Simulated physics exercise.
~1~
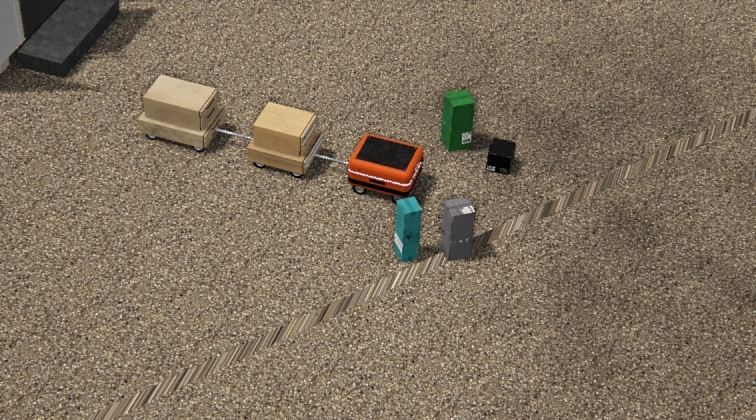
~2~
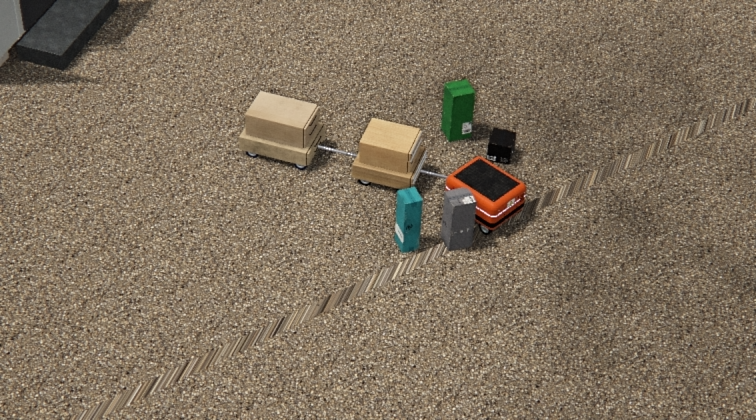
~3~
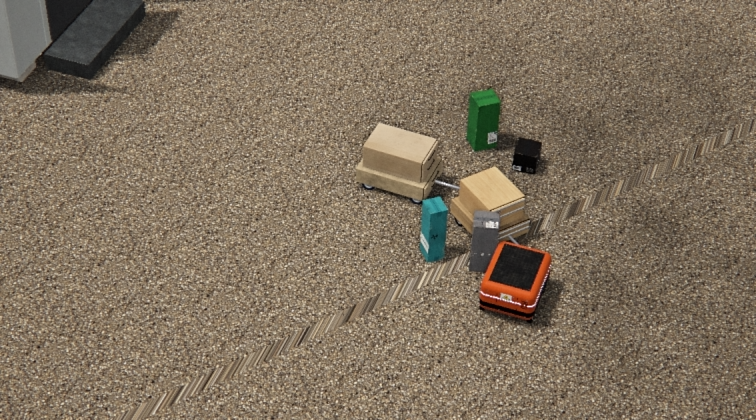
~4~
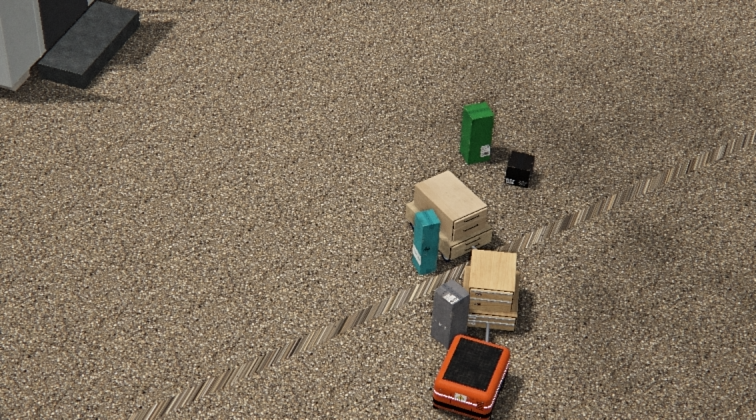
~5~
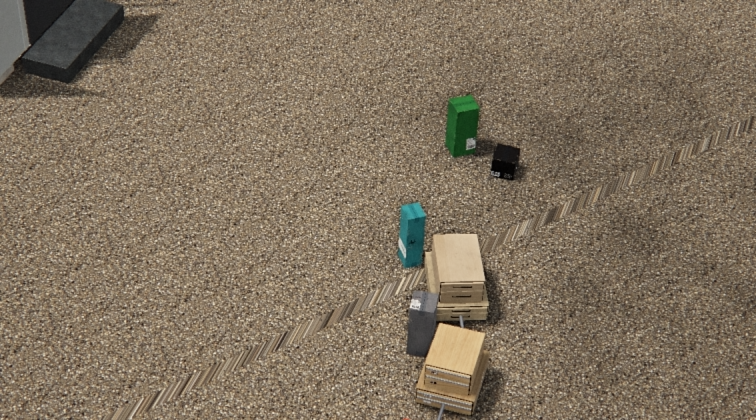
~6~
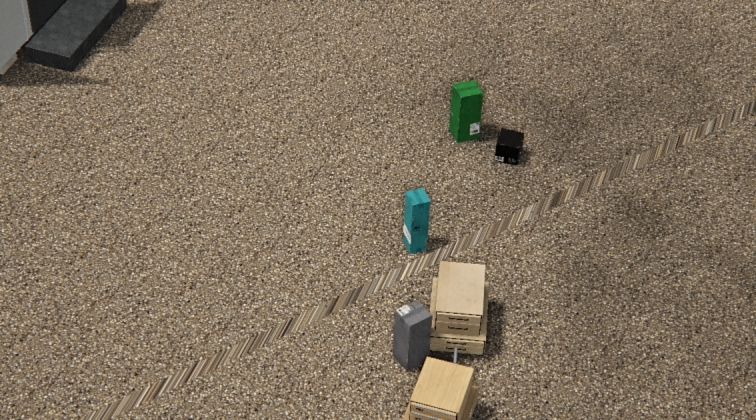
An orange tug pulls two box-laden, pale wooden carts rightward across brown pebbly ground with a slanting patterned strip, seen from above at an angle. A green box and a small black box stand toward the upper right, with a turquoise box and a grey box below them. The tug passes between the pairs, turns down around the grey box and heads toward the bottom edge. The carts follow, and the grey box shifts down and left beside them, staying upright. Finally, the tug is out of view, while the other three boxes remain standing in place.
